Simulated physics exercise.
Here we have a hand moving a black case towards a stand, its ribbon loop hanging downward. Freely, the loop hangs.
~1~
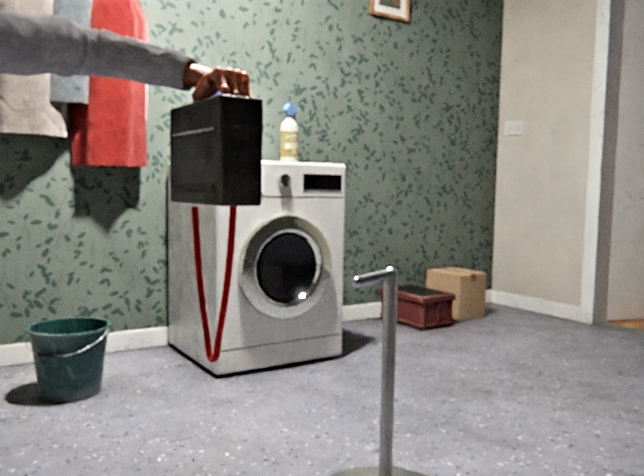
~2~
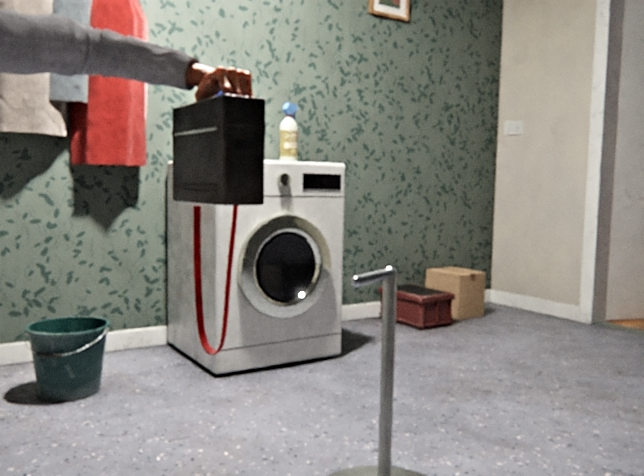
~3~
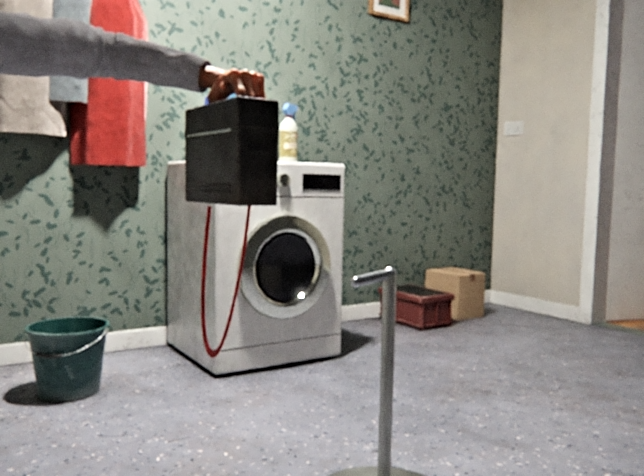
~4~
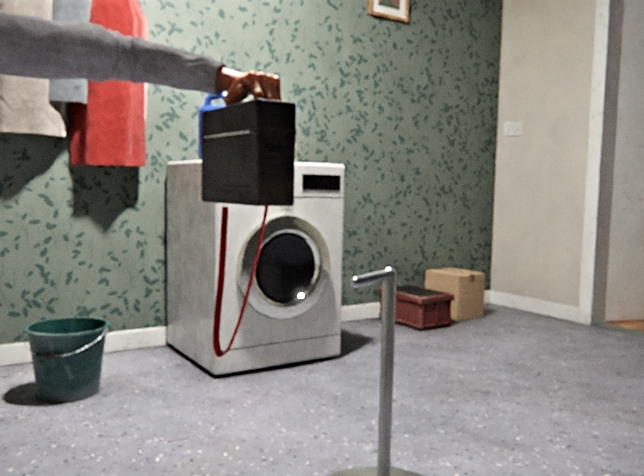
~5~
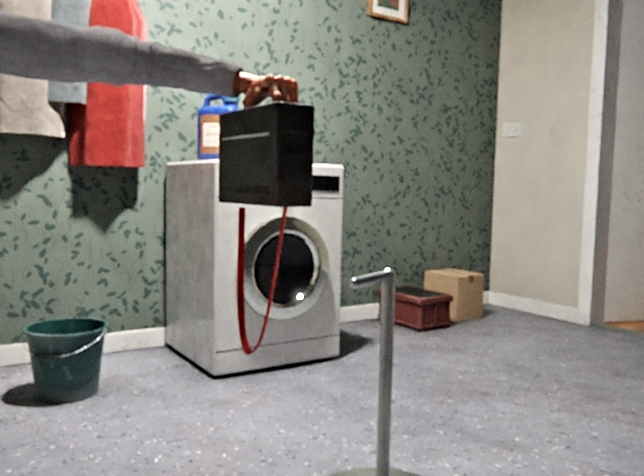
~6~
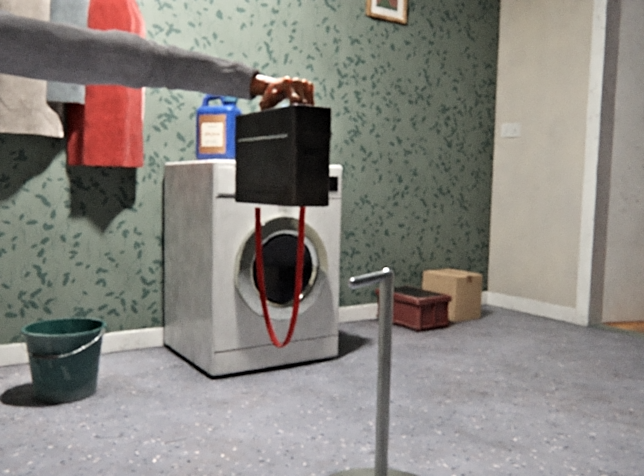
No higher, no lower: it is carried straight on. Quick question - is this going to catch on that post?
Held back.
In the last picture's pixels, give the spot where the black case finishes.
It finishes at (462, 168).
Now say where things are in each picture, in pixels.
The first frame shows black case (213, 154); hook tip (357, 282).
The second frame shows black case (215, 154); bottom of the loop (212, 352).
The third frame shows black case (228, 155).
The fourth frame shows black case (245, 156); bottom of the loop (221, 355).
The fifth frame shows black case (263, 158).
The sixth frame shows black case (280, 159); bottom of the loop (281, 347); hook tip (353, 283); hook points towards it, loop hangs below the hook.
Then, 0.84 s past the final frame, case over the post near (364, 163).
Then, 1.60 s past the final frame, case past the post near (429, 166).
When it is over, case past the post near (462, 168); loop tight round the post, hand stopped. The black case gets caught.
